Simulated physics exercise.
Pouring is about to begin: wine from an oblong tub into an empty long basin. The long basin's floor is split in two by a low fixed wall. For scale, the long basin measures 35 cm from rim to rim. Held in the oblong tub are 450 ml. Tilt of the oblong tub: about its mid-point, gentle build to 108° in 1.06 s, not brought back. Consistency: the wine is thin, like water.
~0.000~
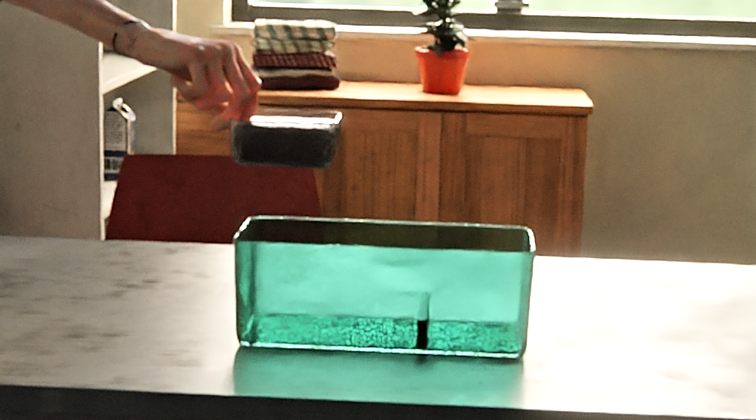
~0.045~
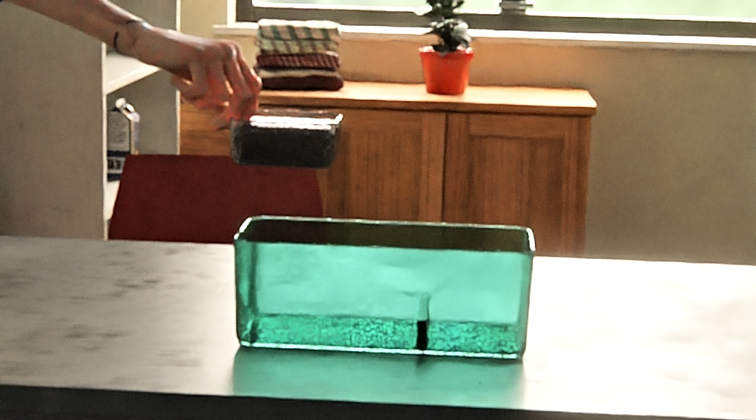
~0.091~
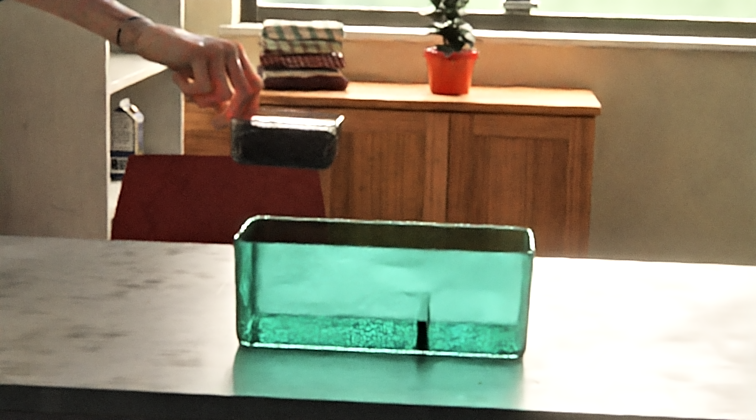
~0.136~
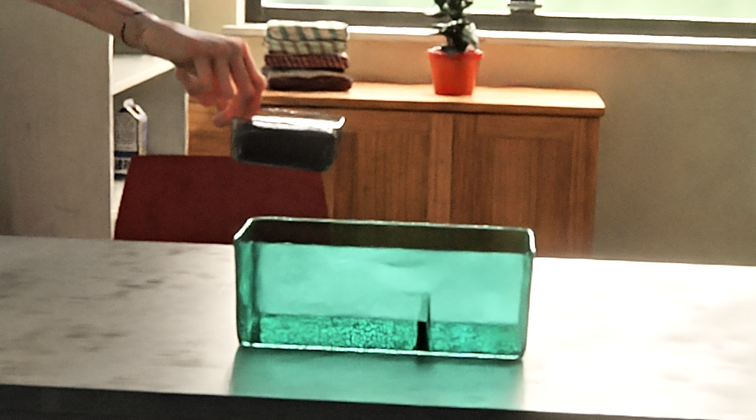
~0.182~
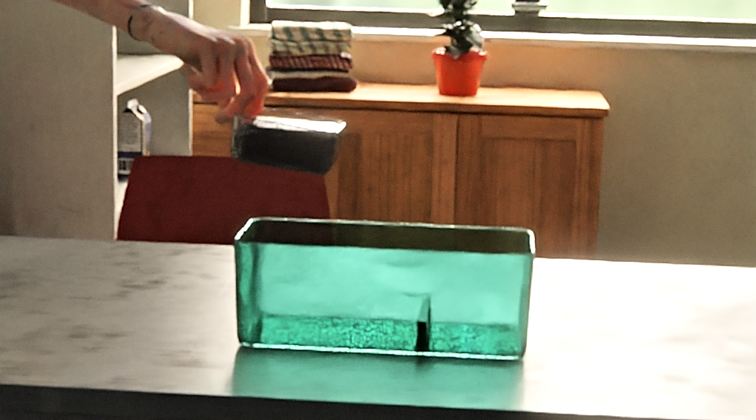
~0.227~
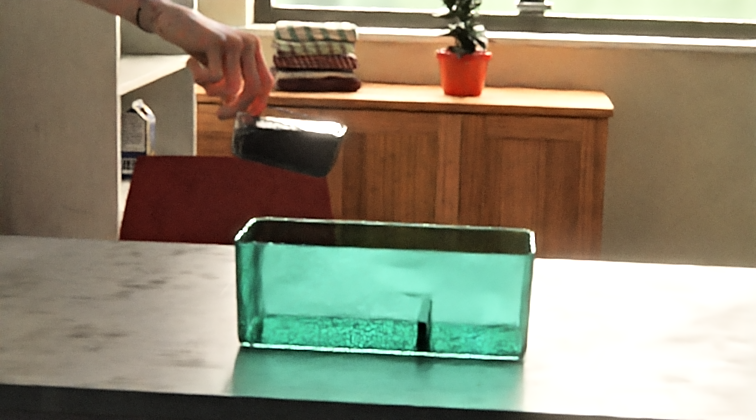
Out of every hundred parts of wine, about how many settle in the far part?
About 6 out of 100.
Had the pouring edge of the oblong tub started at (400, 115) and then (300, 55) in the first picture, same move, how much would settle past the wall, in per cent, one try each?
The first try gives 75 percent and the second 10 percent.
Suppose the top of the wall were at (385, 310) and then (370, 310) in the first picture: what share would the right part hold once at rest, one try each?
60 then 70 %.
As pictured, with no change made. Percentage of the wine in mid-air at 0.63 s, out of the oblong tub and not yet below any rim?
I'd say close to 38 per cent.
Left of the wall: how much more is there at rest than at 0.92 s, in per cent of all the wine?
I'd put it near 6 percent.
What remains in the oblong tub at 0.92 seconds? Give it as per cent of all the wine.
4 %.
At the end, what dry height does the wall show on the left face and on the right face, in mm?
Looks like roughly 22 mm on the left and roughly 36 mm on the right.
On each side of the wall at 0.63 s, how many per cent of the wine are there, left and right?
Around 32 percent on the left and 0 on the right.
After 0.63 s the tilt is 69° and 30 per cent is still to pour, 32 is left of the wall and 0 right of it.
After 0.92 s the tilt is 103° and 4 per cent is still to pour, 87 is left of the wall and 5 right of it.
After 1.23 s the tilt is 108° and 0 per cent is still to pour, 94 is left of the wall and 6 right of it.
After 1.56 s the tilt is 108° and 0 per cent is still to pour, 94 is left of the wall and 6 right of it.
In the end 94 per cent lies left of the wall, 6 right of it and 0 outside.
